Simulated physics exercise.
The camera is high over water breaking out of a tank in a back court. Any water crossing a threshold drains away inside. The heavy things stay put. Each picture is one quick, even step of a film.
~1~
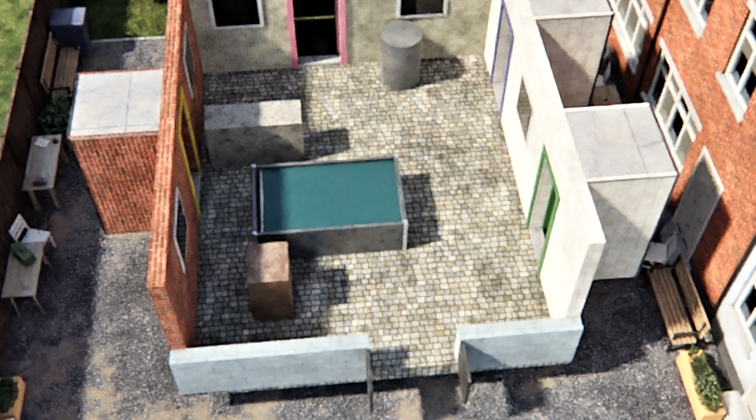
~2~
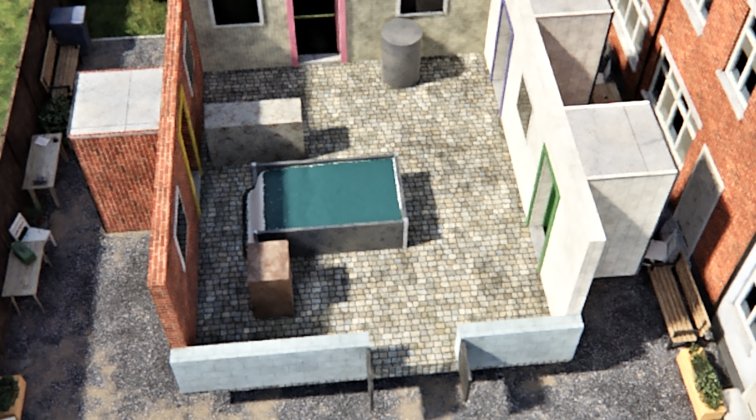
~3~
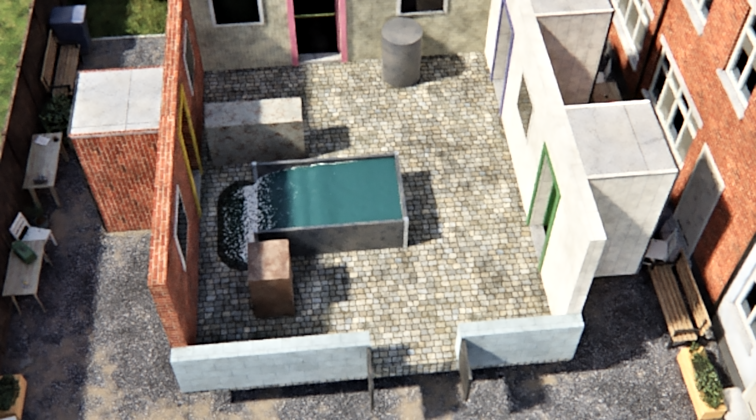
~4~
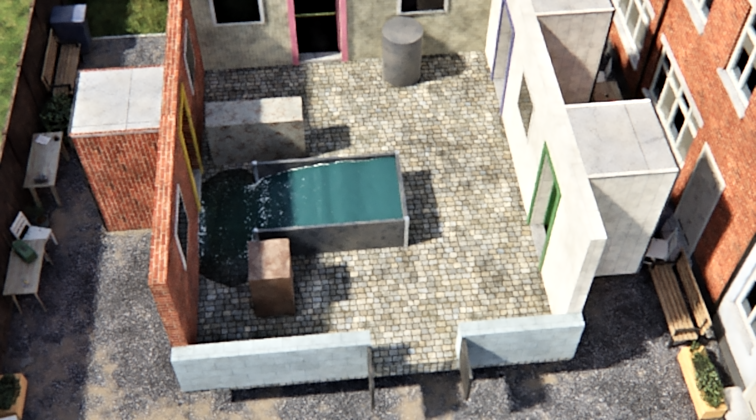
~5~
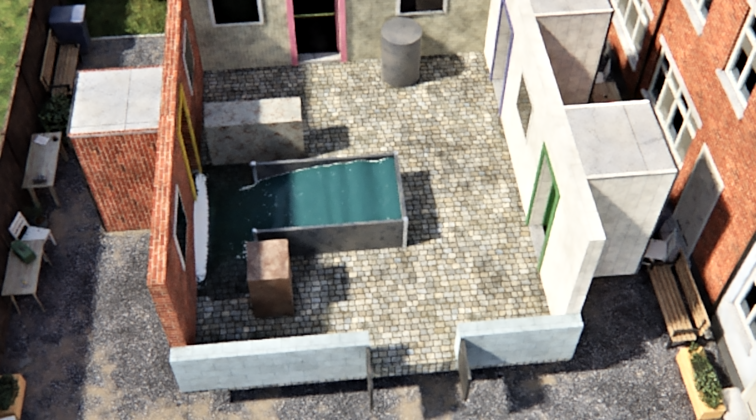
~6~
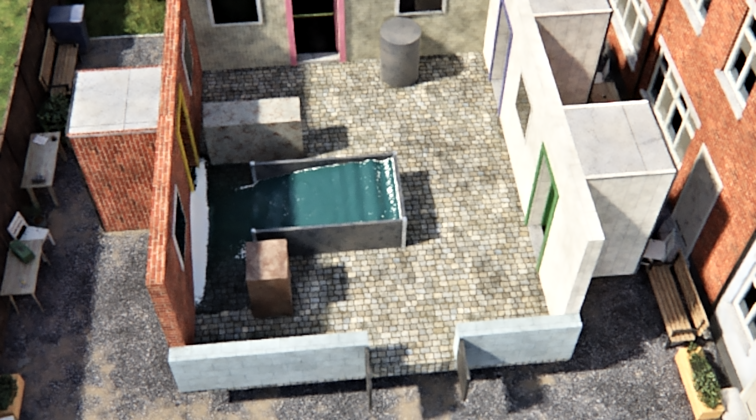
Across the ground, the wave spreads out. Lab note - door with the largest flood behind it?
Largest flood: Yellow door.
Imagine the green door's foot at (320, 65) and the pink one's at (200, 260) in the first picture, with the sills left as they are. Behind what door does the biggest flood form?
Looks like it's the pink door.
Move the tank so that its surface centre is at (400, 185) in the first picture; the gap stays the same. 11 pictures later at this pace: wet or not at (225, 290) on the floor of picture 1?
Verdict: Under water.
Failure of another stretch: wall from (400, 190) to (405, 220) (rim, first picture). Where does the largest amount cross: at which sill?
The green one.
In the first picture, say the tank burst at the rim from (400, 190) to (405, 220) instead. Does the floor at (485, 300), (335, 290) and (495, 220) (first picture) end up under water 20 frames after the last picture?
In the order asked: Waterlogged, bare, waterlogged.
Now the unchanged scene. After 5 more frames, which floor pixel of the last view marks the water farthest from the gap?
Estimated pixel: (202, 97).
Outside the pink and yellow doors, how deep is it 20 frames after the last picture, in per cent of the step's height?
80 and 140 %, in that order.
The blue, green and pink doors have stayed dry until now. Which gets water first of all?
The pink door.
A moment on, water covers 15 % of the floor; blue door not reached, yellow door some in, green door not reached, pink door not reached.
Next, water covers 25 % of the floor; blue door not reached, yellow door a lot in, green door not reached, pink door not reached.
Then, water covers 55 % of the floor; blue door not reached, yellow door a lot in, green door not reached, pink door wet at the sill, nothing in.
Later, water covers 90 % of the floor; blue door wet at the sill, nothing in, yellow door a lot in, green door some in, pink door wet at the sill, nothing in.
In the end, water covers 95 % of the floor; blue door wet at the sill, nothing in, yellow door a lot in, green door a lot in, pink door wet at the sill, nothing in; the yellow door has let in the most.
